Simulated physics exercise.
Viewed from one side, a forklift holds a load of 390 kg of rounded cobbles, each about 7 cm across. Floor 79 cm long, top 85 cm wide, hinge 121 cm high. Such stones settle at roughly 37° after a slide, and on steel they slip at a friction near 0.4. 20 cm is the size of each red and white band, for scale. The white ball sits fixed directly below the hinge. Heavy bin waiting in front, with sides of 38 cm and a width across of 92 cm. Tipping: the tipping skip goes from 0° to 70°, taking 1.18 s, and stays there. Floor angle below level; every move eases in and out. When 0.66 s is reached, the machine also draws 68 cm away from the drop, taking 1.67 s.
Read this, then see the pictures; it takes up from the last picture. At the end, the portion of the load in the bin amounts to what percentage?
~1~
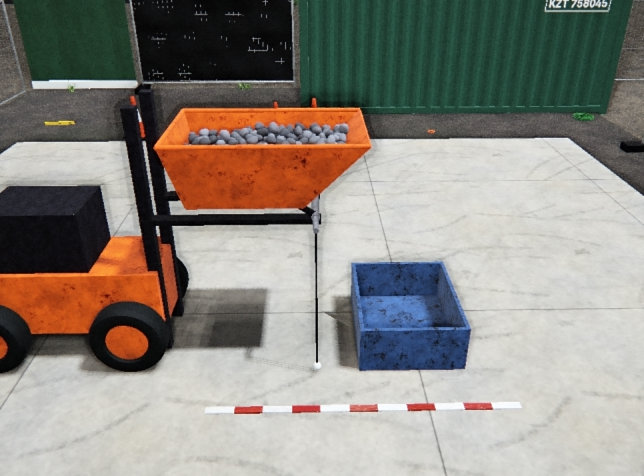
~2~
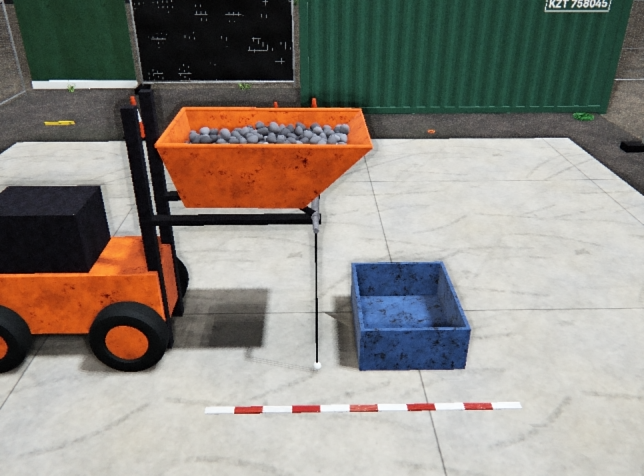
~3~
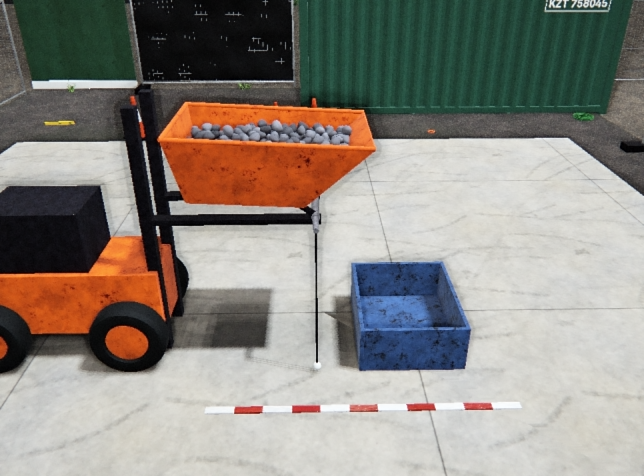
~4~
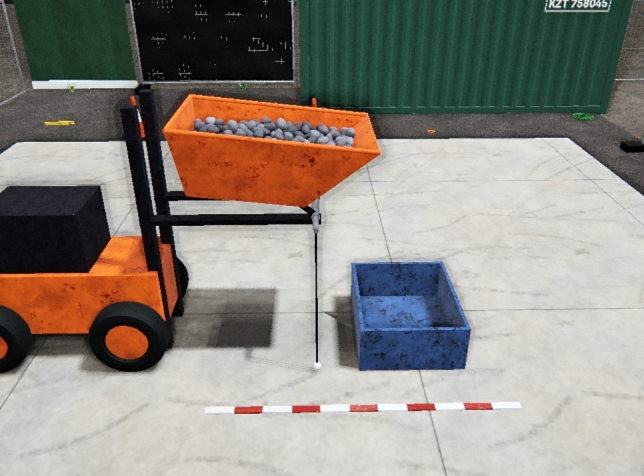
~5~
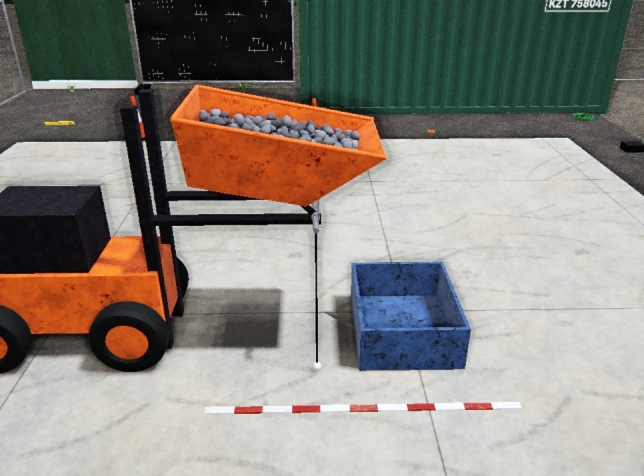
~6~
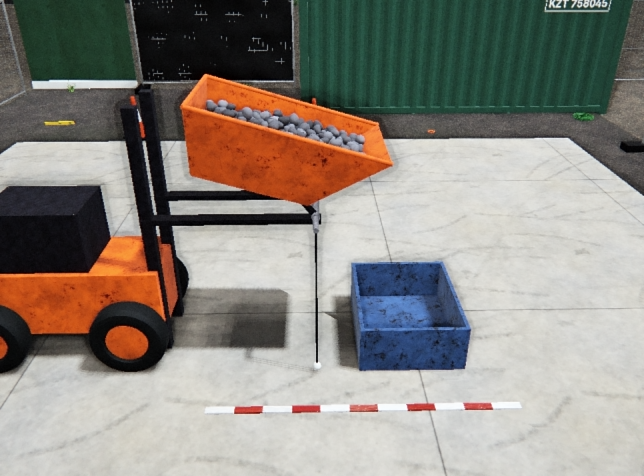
It amounts to roughly 70 per cent.
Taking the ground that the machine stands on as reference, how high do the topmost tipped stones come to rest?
Roughly 40 cm above the ground.
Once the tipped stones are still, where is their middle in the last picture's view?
About (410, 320).
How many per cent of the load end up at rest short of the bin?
Share of load: Approx. 10 %.
A little later the floor is at 59°; 100 % in the tipping skip; the foremost stones are at (400, 201).
Then the floor is at 70°; 66 % in the tipping skip, 30 % in the bin, 4 % beside or beyond the bin; the foremost stones are at (448, 291).
Later still the floor is at 70°; 0 % in the tipping skip, 11 % short of the bin, 68 % in the bin, 21 % beside or beyond the bin; the foremost stones are past the picture's edge.
In the end the floor is at 70°; 0 % in the tipping skip, 11 % short of the bin, 68 % in the bin, 21 % beside or beyond the bin; the foremost stones are past the picture's edge.
